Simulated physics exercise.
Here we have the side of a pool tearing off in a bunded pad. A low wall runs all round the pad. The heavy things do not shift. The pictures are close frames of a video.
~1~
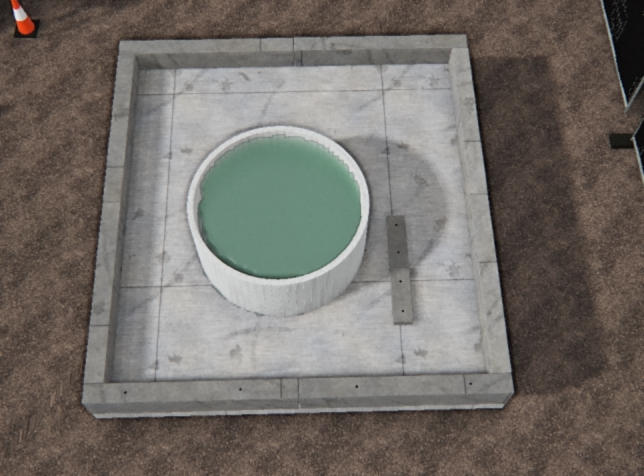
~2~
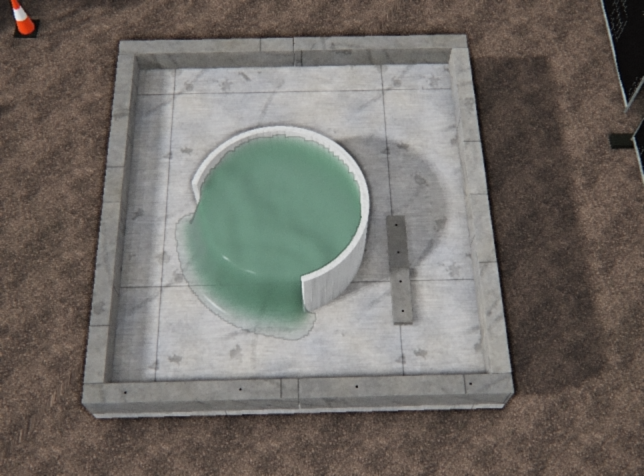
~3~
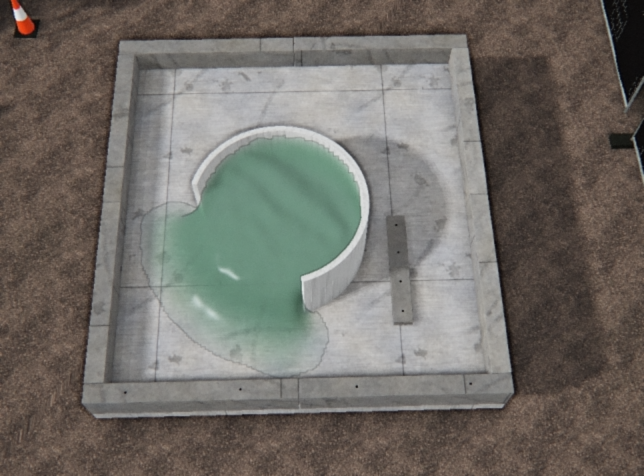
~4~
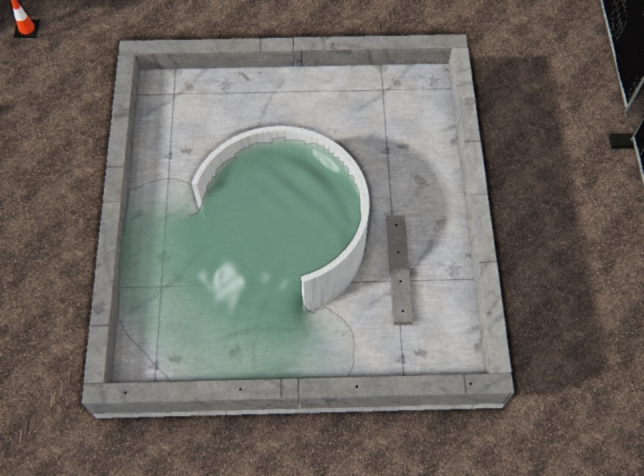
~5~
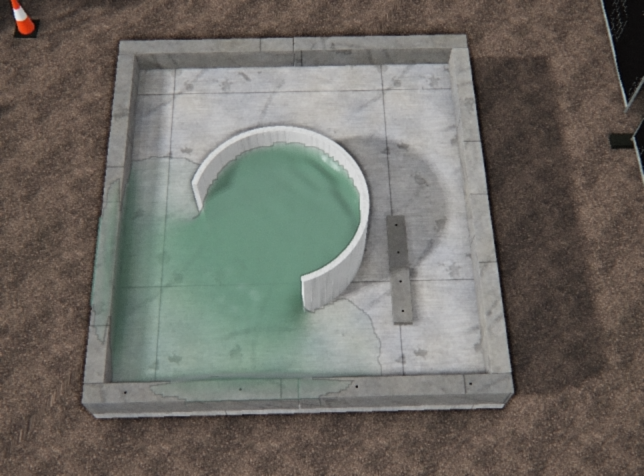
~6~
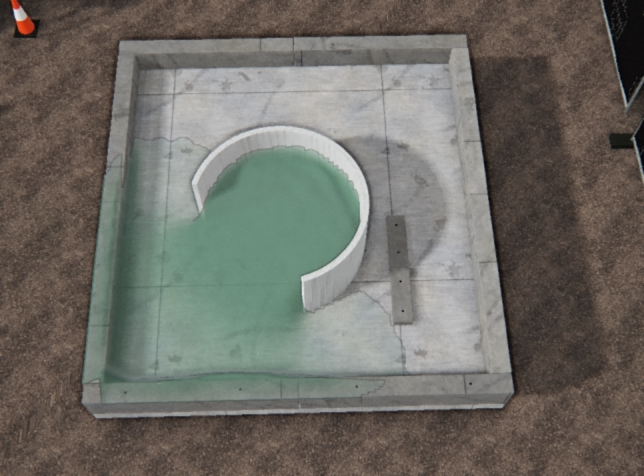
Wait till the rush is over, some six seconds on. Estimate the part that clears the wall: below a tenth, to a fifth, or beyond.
It loses between a tenth and a fifth.
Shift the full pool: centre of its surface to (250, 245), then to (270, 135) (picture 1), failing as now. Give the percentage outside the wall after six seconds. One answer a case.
About 22 and 12 per cent.
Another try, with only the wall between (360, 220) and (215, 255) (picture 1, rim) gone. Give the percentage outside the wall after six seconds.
Roughly 12 per cent.
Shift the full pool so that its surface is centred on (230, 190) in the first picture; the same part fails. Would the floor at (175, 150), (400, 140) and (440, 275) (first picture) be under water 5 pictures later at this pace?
As listed: Flooded, free of water, dry.
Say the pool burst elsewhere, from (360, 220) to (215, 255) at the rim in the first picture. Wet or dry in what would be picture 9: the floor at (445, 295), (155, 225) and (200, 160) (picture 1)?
One after the other: Awash, no water, no water.
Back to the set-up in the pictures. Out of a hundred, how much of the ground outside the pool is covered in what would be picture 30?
I make it 90 per cent.
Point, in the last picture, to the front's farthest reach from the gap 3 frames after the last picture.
I would point to (141, 76).
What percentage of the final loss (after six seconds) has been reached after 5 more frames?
Close to 45 %.
A moment on, water covers 35 % of the floor; the low wall has let 3 % over.
Next, water covers 40 % of the floor; the low wall has let 7 % over.
Then, water covers 65 % of the floor; the low wall has let 15 % over.
Later, water covers 75 % of the floor; the low wall has let 16 % over.
In the end, water covers 80 % of the floor; the low wall has let 16 % over.
